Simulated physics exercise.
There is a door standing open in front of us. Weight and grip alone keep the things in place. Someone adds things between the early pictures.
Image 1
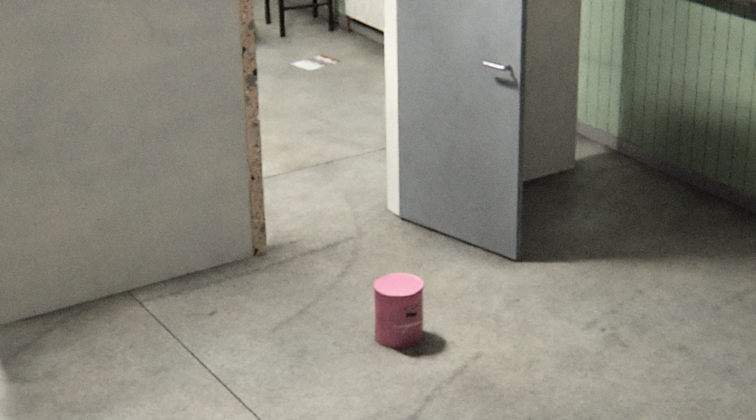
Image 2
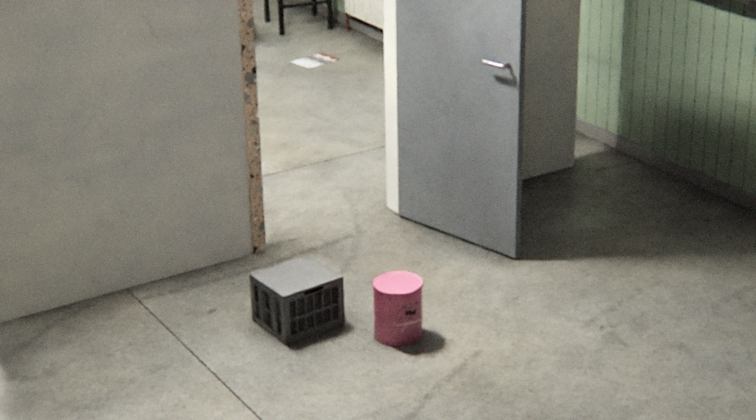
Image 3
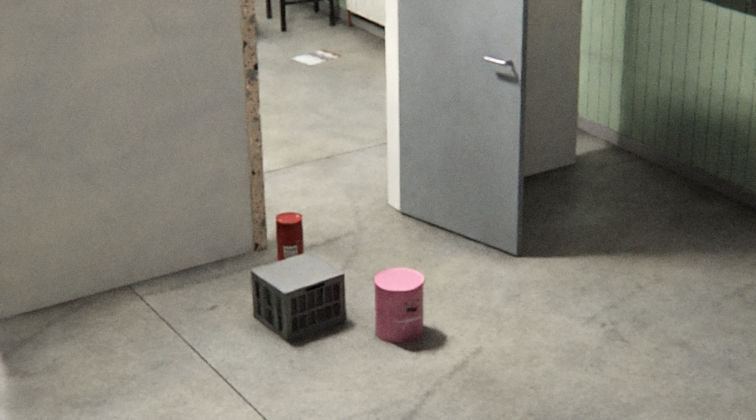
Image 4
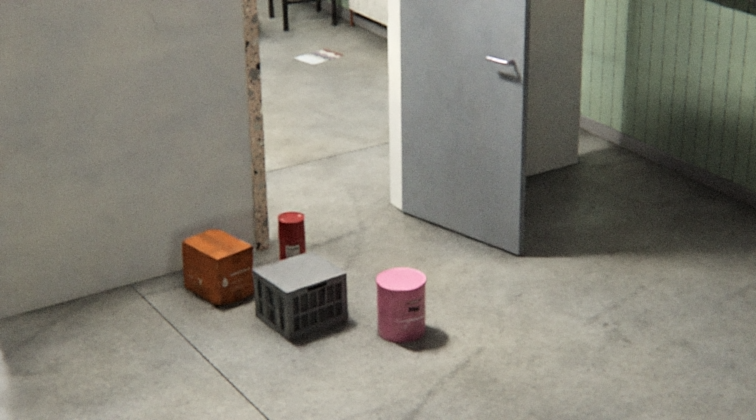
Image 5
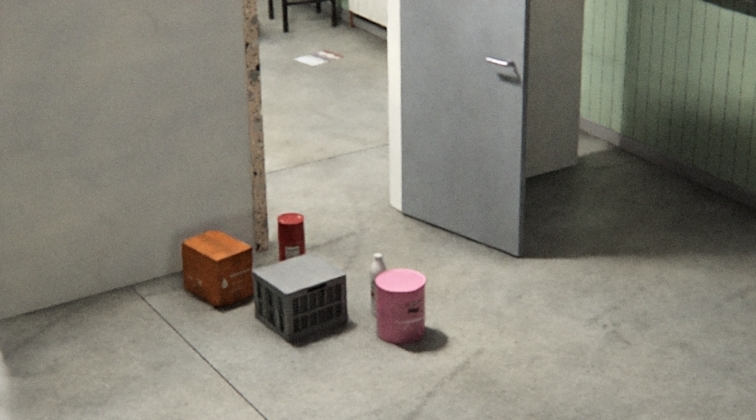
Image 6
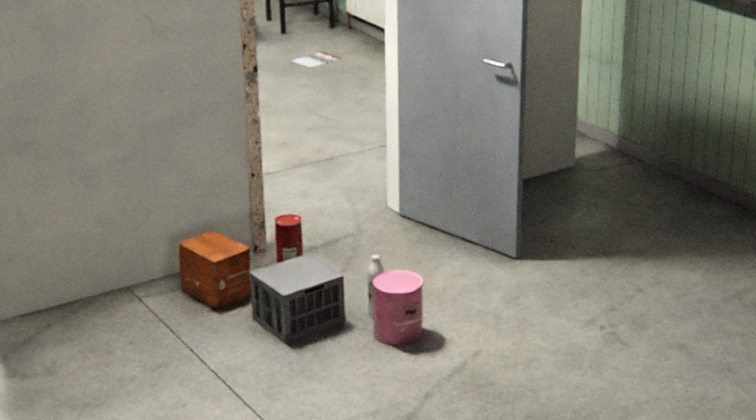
A grey crate, a red canister, an orange box and a pale bottle appeared one after another around a pink pail on the concrete floor, while the grey door stayed wide open and still.
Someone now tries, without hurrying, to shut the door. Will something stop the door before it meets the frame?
Looks like the door swings all the way to the frame.
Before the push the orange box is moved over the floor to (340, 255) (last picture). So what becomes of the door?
Result: Door is obstructed.
Then, 0.50 s on from there, door 82° open.
Then, 0.90 s on from there, door 43° open.
Then, 1.20 s on from there, door 11° open.
In the end, door 0° open; all 5 unmoved. At the end, from the last picture's camera, white bottle near (376, 285).
